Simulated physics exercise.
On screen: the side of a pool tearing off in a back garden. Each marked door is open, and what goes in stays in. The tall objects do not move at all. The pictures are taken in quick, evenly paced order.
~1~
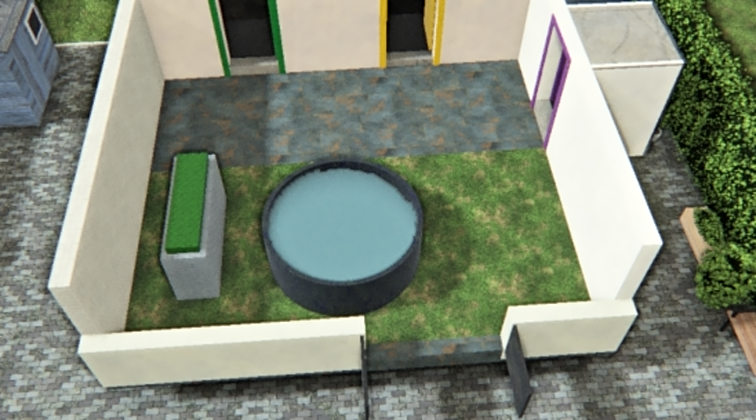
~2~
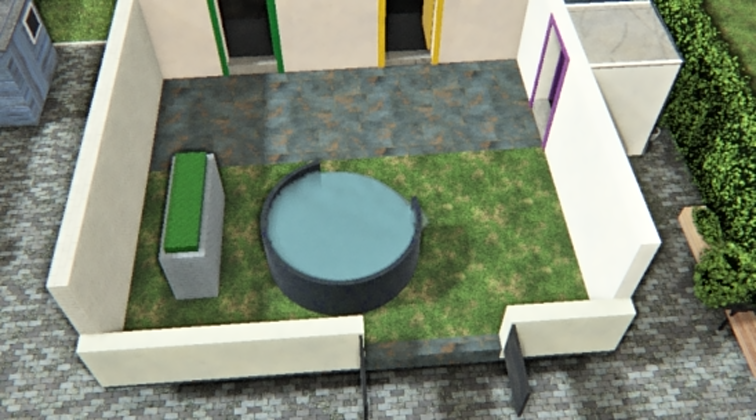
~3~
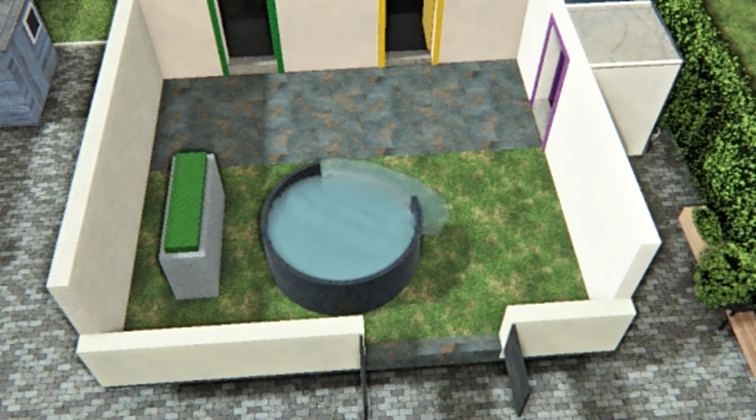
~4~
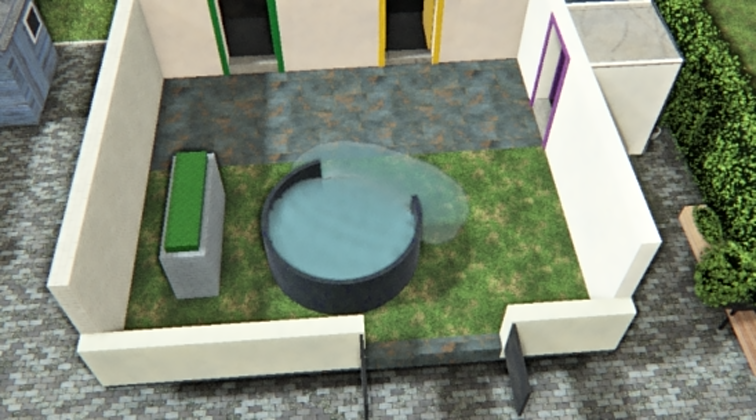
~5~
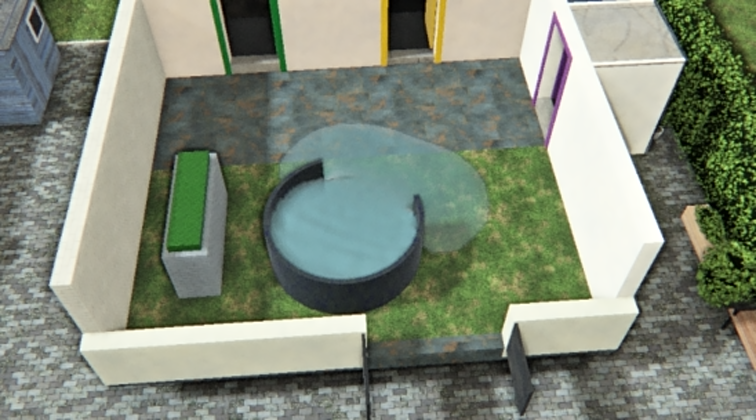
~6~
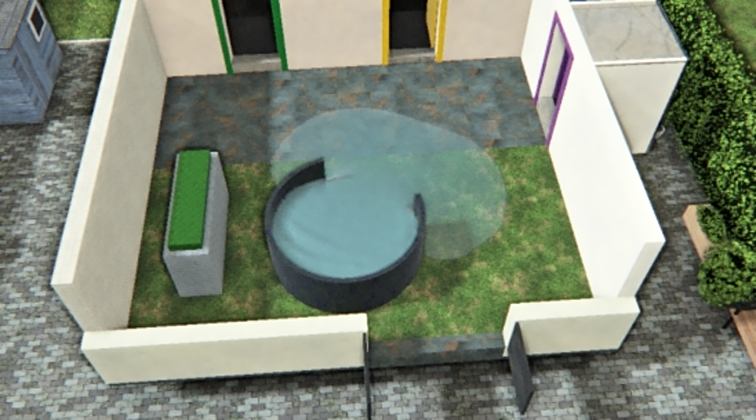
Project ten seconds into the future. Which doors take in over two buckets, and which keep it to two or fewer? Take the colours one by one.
The yellow door passes two buckets; the green door does not pass two buckets; the purple door does not pass two buckets.
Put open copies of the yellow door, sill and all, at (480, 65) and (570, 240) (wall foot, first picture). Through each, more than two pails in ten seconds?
In turn: Goes over, keeps below it.
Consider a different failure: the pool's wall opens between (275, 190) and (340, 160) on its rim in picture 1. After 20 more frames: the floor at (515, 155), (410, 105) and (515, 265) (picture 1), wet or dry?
Going through them, the first would be still bare, the next submerged and the last still bare.
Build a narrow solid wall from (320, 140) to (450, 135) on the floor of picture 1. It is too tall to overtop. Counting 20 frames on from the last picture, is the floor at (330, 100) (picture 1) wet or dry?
Result at that point: Unwetted.
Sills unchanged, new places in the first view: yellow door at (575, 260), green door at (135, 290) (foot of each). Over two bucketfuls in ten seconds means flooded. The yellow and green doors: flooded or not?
Result: Yellow door no, green door no.
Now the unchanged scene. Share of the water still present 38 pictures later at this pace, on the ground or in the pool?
Estimate: Close to 96 %.
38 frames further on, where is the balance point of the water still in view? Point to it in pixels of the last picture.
My guess is about (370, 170).
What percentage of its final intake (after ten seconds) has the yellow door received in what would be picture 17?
Around 45 in a hundred.
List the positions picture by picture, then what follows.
The first picture shows still water in the round tank at (343, 221).
In the second picture, water pours out on the round tank's far side and has run to a hidden place.
In the third picture, the front is at a hidden place, out from the gap on the round tank's far side.
In the fourth picture, water pours out on the round tank's far side and has run to (305, 155).
In the fifth picture, water pours out on the round tank's far side and has run to (314, 134).
In the sixth picture, water pours out on the round tank's far side and has run to (325, 115).
A moment on, water covers 50 % of the floor; the yellow door wet at the sill, nothing in, the green door not reached, the purple door wet at the sill, nothing in.
Next, water covers 55 % of the floor; the yellow door over two buckets in, the green door wet at the sill, nothing in, the purple door wet at the sill, nothing in.
Then, water covers 60 % of the floor; the yellow door over two buckets in, the green door wet at the sill, nothing in, the purple door wet at the sill, nothing in.
Later, water covers 85 % of the floor; the yellow door far over two buckets in, the green door wet at the sill, nothing in, the purple door wet at the sill, nothing in.
In the end, water covers 95 % of the floor; the yellow door far over two buckets in, the green door wet at the sill, nothing in, the purple door wet at the sill, nothing in.
